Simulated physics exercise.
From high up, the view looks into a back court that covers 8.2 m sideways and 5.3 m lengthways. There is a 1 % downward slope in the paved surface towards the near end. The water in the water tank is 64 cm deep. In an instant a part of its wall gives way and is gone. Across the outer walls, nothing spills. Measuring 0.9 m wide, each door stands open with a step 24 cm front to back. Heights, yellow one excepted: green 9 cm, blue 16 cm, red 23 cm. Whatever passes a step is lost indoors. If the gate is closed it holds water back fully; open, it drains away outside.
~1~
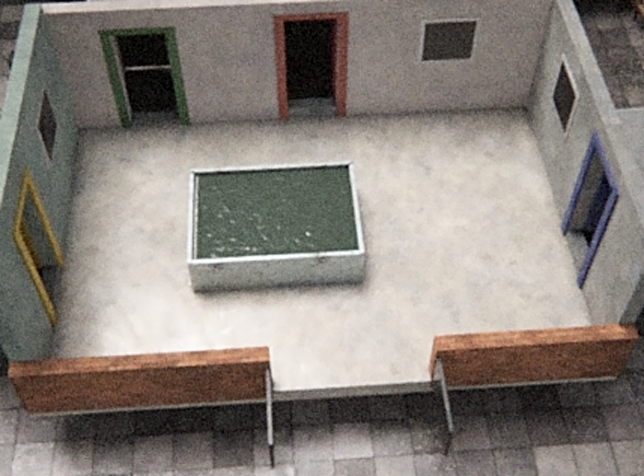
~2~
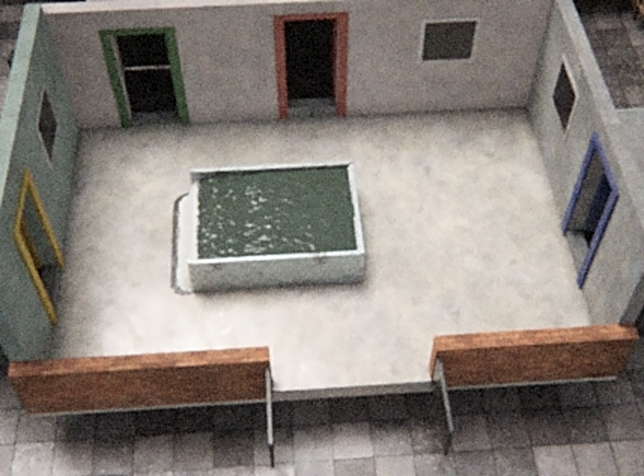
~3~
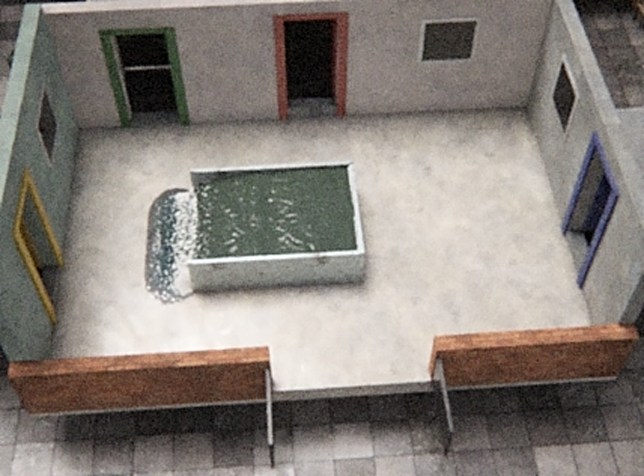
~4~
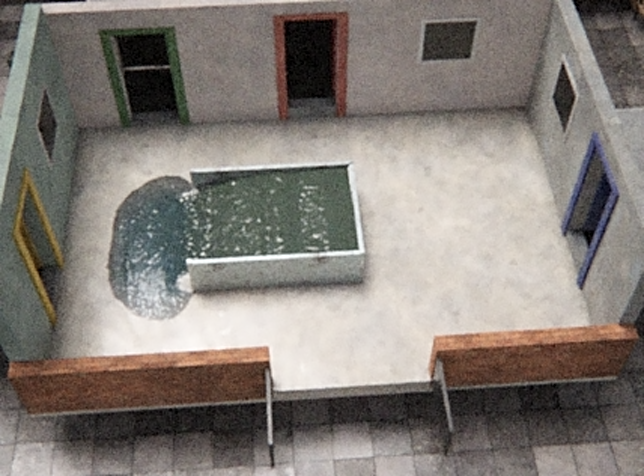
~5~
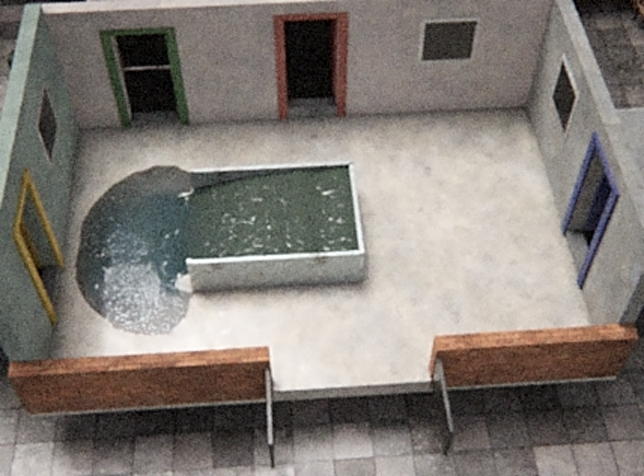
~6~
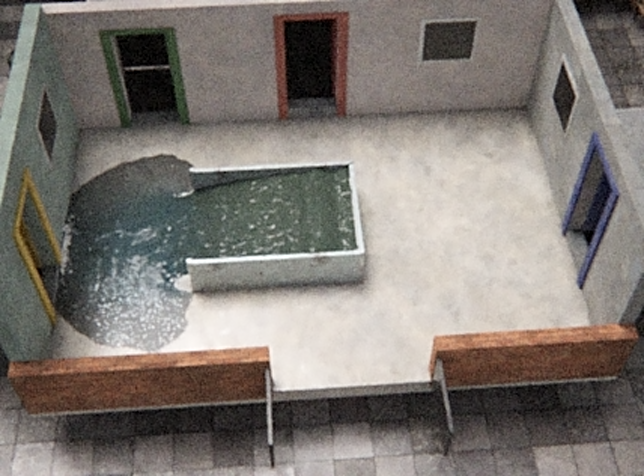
A walled courtyard held a still tank of dark green water until the tank's left side vanished, and water poured out across the pale floor in a widening rounded puddle, reaching beside the yellow door.
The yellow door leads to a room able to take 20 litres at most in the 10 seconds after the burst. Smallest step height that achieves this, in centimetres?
30 cm.
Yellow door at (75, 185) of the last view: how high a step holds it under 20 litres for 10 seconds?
You'd want it roughly 22 cm high.
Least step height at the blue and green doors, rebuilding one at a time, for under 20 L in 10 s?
Some 8.0 cm for blue, some 13.0 cm for green.
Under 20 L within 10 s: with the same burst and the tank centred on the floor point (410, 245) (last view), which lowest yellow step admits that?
Roughly 23 cm is needed.
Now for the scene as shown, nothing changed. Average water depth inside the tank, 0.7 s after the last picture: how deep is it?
I'd put it near 39 cm.
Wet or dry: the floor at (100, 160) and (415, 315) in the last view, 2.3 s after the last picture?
Note: Point one reached; point two not yet reached.
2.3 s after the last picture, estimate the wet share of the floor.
Wet share: Near 35 %.
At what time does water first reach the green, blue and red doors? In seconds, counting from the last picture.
Door green 1.1 s / door blue 5.0 s / door red 2.6 s.
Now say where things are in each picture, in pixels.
The first frame shows the water tank at (274, 213) is whole and still, 64 cm deep; the yellow door at (41, 255) is dry.
In the second frame, the gap is at (196, 233), the front 0.3 m out at (178, 287); the back of the water tank holds 64 cm.
In the third frame, water pours out at (196, 235) and has run 0.7 m, to (151, 282); about 12 cm deep outside, 64 cm at the back.
In the fourth frame, water pours out at (196, 236) and has run 1.3 m, to (114, 275); about 9 cm deep outside, 64 cm at the back.
In the fifth frame, the front is at (83, 280), 1.8 m from the gap at (196, 236); 4.5 m2 of floor is wet, 64 cm left at the back.
In the sixth frame, water pours out at (196, 236) and has run 2.2 m, to (70, 202); about 7 cm deep outside, 60 cm at the back; water is at the yellow door at (41, 255).
Then, 0.7 s after the last picture water covers 25 % of the floor, deepest (40 cm) near (75, 250); 32 cm at the yellow door, 43 litres in over its 14 cm step.
Then, 2.3 s after the last picture water covers 35 % of the floor, deepest (40 cm) near (45, 390); 28 cm at the yellow door, 205 litres in over its 14 cm step.
Then, 9.3 s after the last picture water covers 95 % of the floor, deepest (14 cm) near (476, 363); 7 cm at the yellow door, 257 litres in over its 14 cm step.
At the yellow door as built, the water peaked near 35 cm, 1.3 s after the last picture.
With a step of 26 cm, 51 litres would have come in within the 10 s; with 35.5 cm, 3 litres. So under 20 litres takes about 30 cm.
